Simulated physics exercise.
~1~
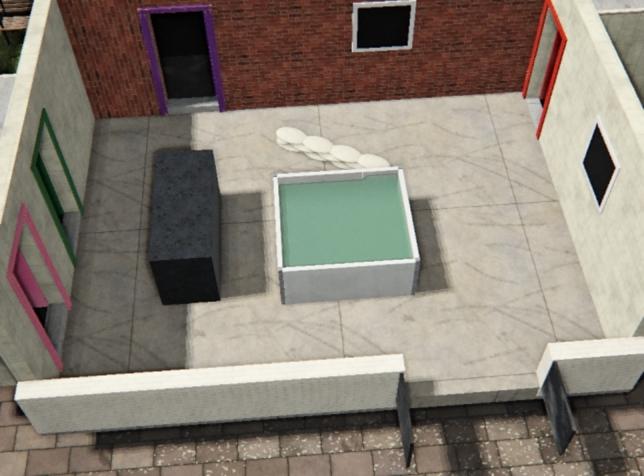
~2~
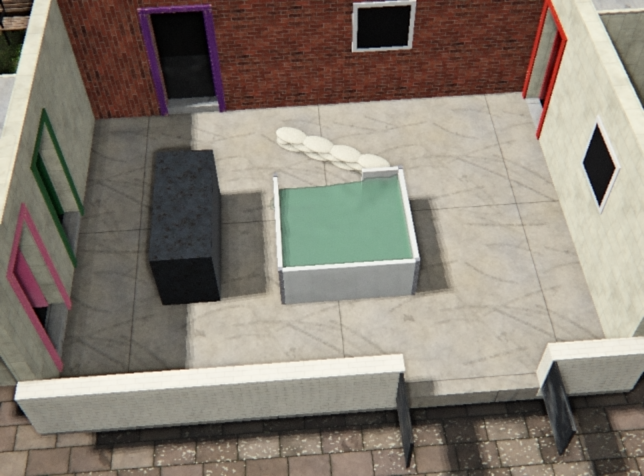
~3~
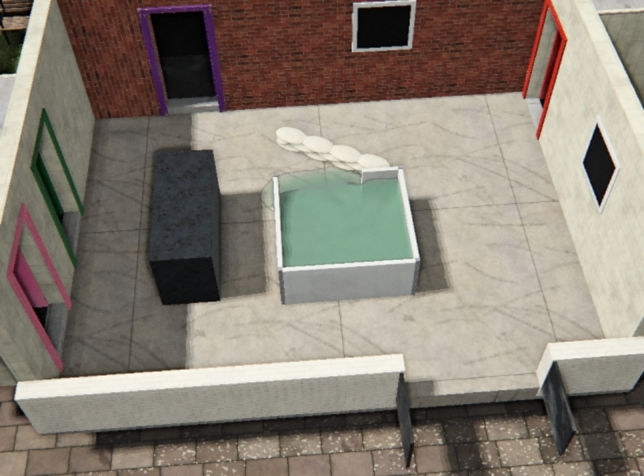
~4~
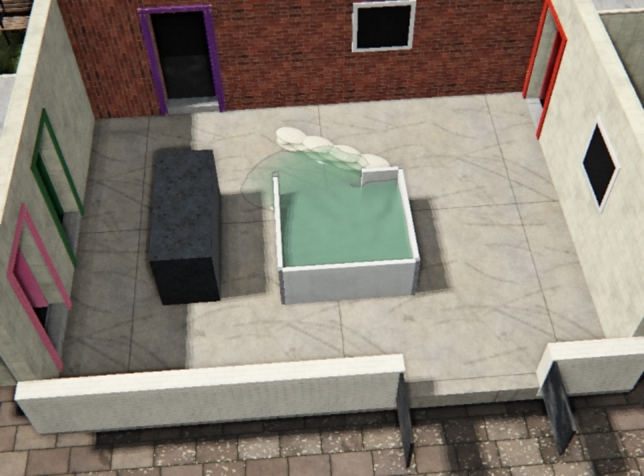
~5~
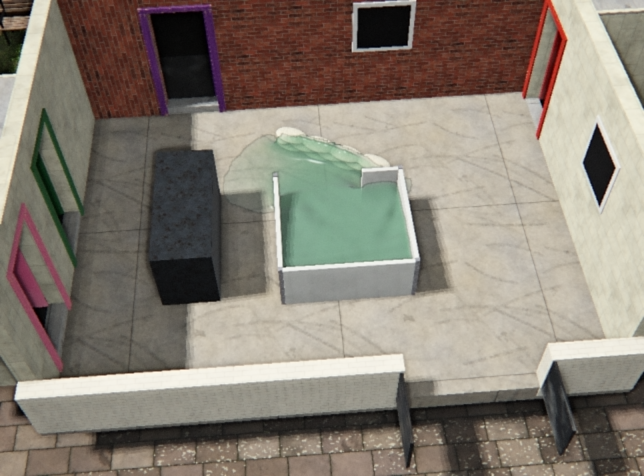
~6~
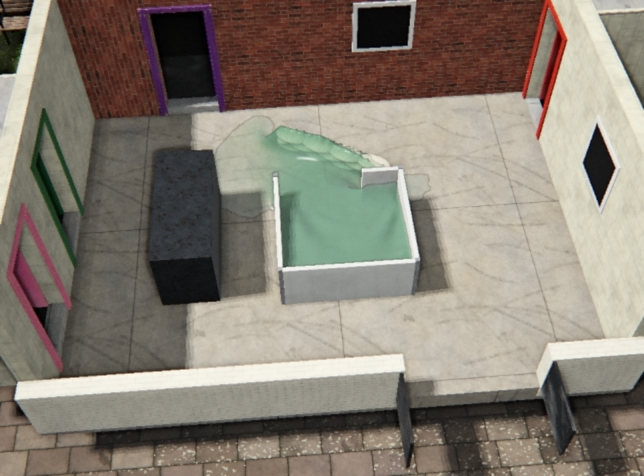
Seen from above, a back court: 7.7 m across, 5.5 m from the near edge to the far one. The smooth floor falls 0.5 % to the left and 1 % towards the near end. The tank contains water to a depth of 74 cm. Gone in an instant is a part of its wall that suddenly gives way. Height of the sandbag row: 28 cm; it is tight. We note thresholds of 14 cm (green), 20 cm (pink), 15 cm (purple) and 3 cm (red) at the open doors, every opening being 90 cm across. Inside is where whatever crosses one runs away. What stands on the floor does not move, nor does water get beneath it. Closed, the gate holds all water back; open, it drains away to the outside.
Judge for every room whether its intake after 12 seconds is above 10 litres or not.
One by one: At the green door the amount let in will fall short of the limit, at the pink door the amount let in will fall short of the limit, at the purple door the amount let in will top the limit, at the red door the amount let in will top the limit.
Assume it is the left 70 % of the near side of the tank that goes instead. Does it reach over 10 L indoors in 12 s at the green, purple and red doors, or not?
Here's how it goes: Green falls short, purple falls short, red falls short.
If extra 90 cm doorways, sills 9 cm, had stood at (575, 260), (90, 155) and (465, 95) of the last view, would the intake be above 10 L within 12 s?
Per doorway, in order: Insufficient / sufficient / insufficient.
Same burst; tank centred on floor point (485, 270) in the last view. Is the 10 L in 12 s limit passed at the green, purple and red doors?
Lab note: Green door limit not exceeded; purple door limit not exceeded; red door limit exceeded.
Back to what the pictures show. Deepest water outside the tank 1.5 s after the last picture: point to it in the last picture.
About (95, 125).
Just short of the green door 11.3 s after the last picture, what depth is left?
Reading: Close to 5.5 cm.
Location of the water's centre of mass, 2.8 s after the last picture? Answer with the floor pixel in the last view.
Near (263, 194).
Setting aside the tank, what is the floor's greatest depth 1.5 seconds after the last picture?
About 49 cm at most.
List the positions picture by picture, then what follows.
Still water, 74 cm deep, in the tank at (343, 220), in the first frame.
The front is at (274, 207), 0.8 m from the gap on the tank's far side; 0.4 m2 of floor is under water; 74 cm left at the back of the tank, in the second frame.
The front is at (269, 188), 1.0 m from the gap on the tank's far side; 1.1 m2 of floor is under water; 74 cm left at the back of the tank, in the third frame.
Water pours out on the tank's far side and has run 1.4 m, to (289, 152); typically 15 cm deep outside, 71 cm at the tank's back, in the fourth frame.
The front is at (264, 141), 1.8 m from the gap on the tank's far side; 2.7 m2 of floor is under water; 63 cm left at the back of the tank, in the fifth frame.
Water pours out on the tank's far side and has run 2.3 m, to (252, 122); typically 9 cm deep outside, 65 cm at the tank's back, in the sixth frame.
Then, 0.7 s after the last picture water covers 25 % of the floor and is deepest (48 cm) near (337, 169); green door not reached, pink door not reached, purple door 22 cm at the sill, 1 L in, red door not reached.
Then, 1.5 s after the last picture water covers 40 % of the floor and is deepest (49 cm) near (95, 125); green door not reached, pink door not reached, purple door 23 cm at the sill, 23 L in, red door not reached.
Then, 2.8 s after the last picture water covers 55 % of the floor and is deepest (28 cm) near (93, 139); green door 15 cm at the sill, 0 L in, pink door 4 cm at the sill, 0 L in, purple door 13 cm at the sill, 42 L in, red door 4 cm at the sill, 0 L in.
Then, 6.3 s after the last picture water covers 85 % of the floor and is deepest (19 cm) near (56, 408); green door 9 cm at the sill, 3 L in, pink door 14 cm at the sill, 0 L in, purple door 9 cm at the sill, 45 L in, red door 3 cm at the sill, 23 L in.
Then, 11.3 s after the last picture water covers 95 % of the floor and is deepest (10 cm) near (56, 408); green door 6 cm at the sill, 3 L in, pink door 10 cm at the sill, 0 L in, purple door 5 cm at the sill, 45 L in, red door 2 cm at the sill, 24 L in.
